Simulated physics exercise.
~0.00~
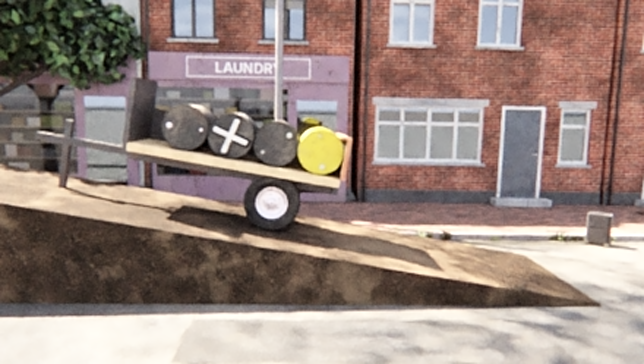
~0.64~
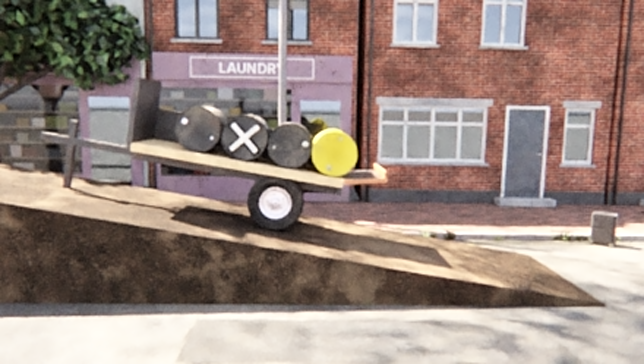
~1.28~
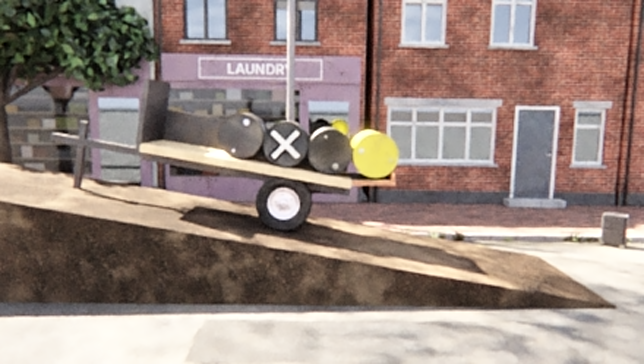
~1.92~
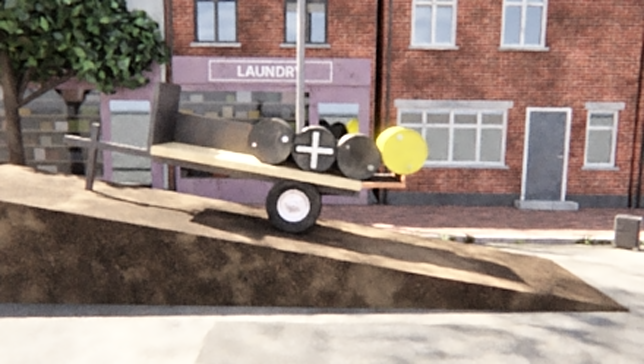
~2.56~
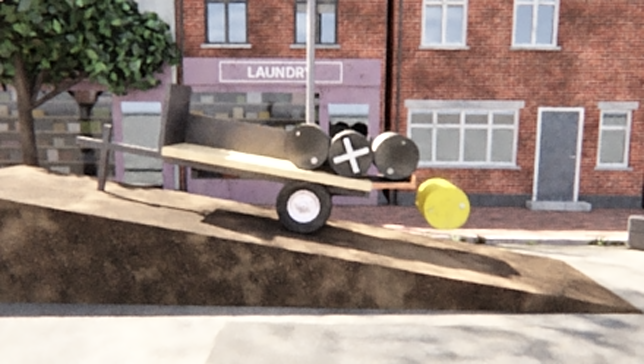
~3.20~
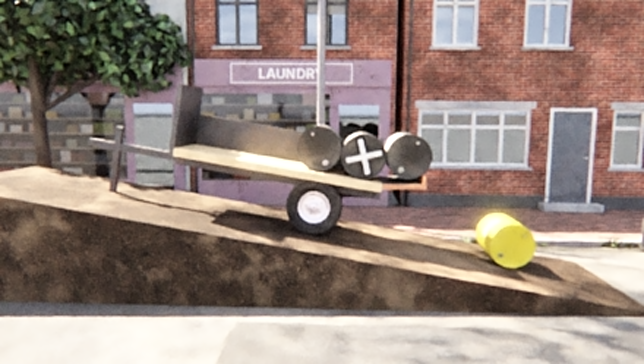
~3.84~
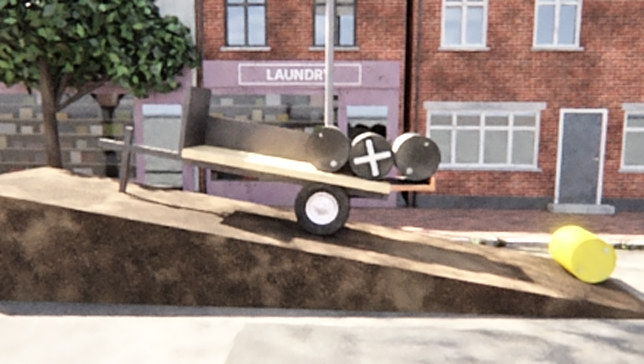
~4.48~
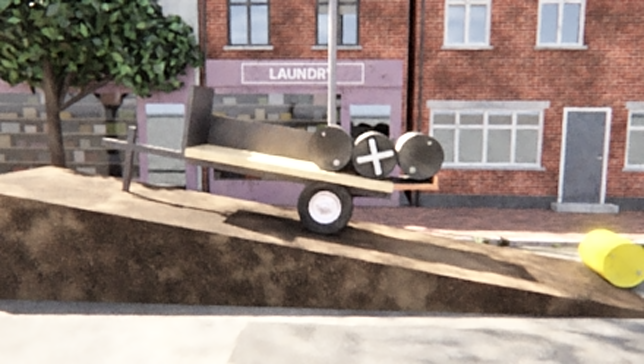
Trailer on a dirt ramp with four drums rolling right, the yellow one dropping off the tail and rolling away down the slope.
